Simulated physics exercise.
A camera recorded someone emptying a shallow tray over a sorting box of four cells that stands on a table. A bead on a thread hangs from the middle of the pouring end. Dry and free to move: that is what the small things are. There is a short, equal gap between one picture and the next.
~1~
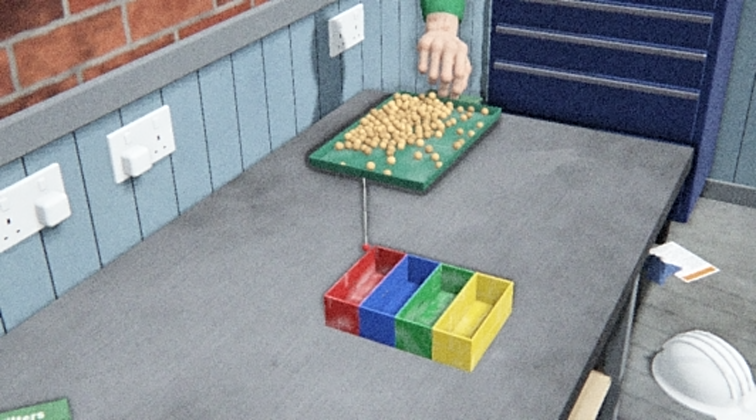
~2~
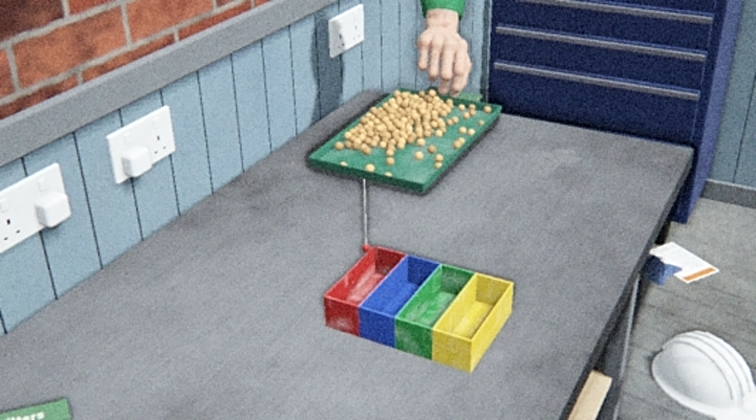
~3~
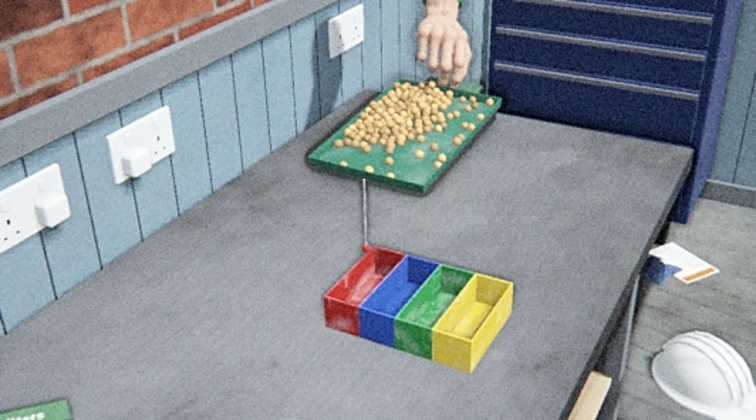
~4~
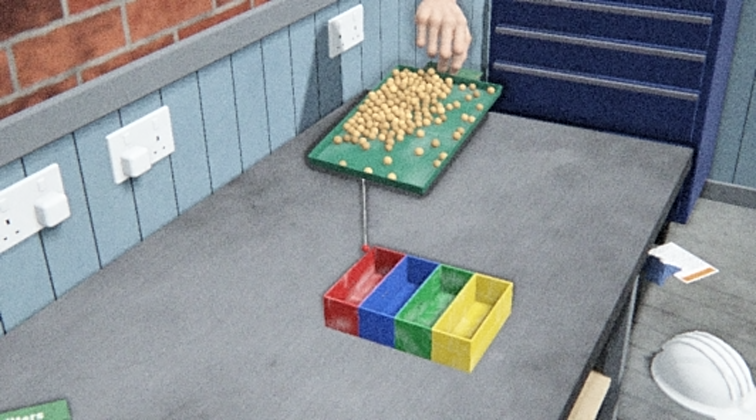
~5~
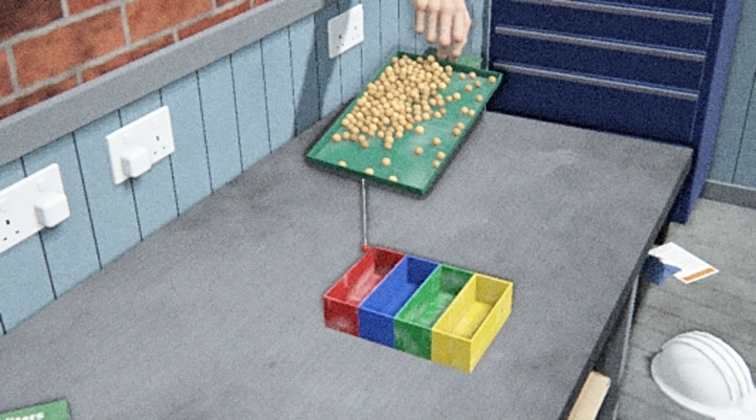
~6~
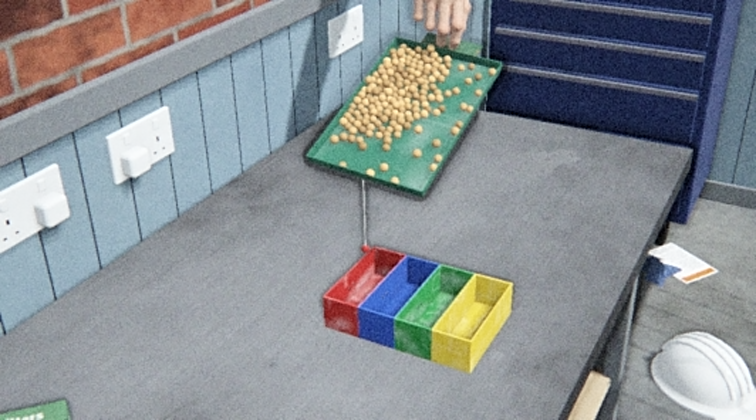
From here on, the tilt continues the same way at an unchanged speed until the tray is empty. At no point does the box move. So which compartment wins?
The blue one wins.
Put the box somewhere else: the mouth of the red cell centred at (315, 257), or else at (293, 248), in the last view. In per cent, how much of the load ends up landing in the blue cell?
First position: Some 10 %; second position: Some 0 %.
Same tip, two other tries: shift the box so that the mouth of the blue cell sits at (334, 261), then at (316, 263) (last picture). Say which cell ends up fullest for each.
The yellow cell, then yellow.
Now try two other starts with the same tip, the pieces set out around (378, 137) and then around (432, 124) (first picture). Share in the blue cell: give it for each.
Around 50 percent the first time, around 50 percent the second.
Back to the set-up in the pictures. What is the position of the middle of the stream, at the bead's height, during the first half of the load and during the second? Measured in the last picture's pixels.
Half one: (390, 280), half two: (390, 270).
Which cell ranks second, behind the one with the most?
In second place: The cell in red.
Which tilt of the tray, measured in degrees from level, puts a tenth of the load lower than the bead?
About 65° of tilt.
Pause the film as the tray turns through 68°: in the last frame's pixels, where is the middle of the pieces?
Look close to (384, 191) in the last picture.
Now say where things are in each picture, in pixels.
Corners of the pouring end (311, 157) and (423, 182), level; middle of the load (404, 123), round wooden beads; bead on its thread (366, 248); red cell (342, 313); blue cell (377, 324); green cell (414, 335); yellow cell (452, 347), in the first picture.
Corners of the pouring end (311, 157) and (423, 183), level; middle of the load (404, 121), in the second picture.
Corners of the pouring end (311, 156) and (423, 184), tipped barely, lowest at the right corner; middle of the load (404, 115), about a tenth on the move, in the third picture.
Corners of the pouring end (310, 156) and (422, 186), tipped a little, lowest at the right corner; middle of the load (403, 106), about a tenth on the move, in the fourth picture.
Corners of the pouring end (309, 155) and (422, 188), tipped clearly, lowest at the right corner; middle of the load (402, 98), about a tenth on the move, in the fifth picture.
Corners of the pouring end (309, 155) and (422, 190), tipped clearly, lowest at the right corner; middle of the load (402, 93), the larger part on the move; red cell (341, 314); blue cell (377, 325); green cell (413, 336); yellow cell (451, 348), in the sixth picture.
Just after the last frame, tray tipped steeply; roughly half on the tray; about a tenth in the blue cell; about a tenth in the green cell; about a tenth in the red cell; just a few in the yellow cell; roughly a quarter falling or outside the box.
A moment on, tray tipped past a quarter turn; just a few on the tray; roughly a third in the blue cell; roughly a quarter in the red cell; about a tenth in the green cell; just a few in the yellow cell; roughly a quarter falling or outside the box.
Further on, tray tipped past a quarter turn; roughly a third in the blue cell; roughly a quarter in the red cell; about a tenth in the green cell; just a few in the yellow cell; roughly a quarter falling or outside the box.
When it is over, tray tipped past a quarter turn; roughly a third in the blue cell; roughly a quarter in the red cell; about a tenth in the green cell; just a few in the yellow cell; roughly a quarter outside the box.
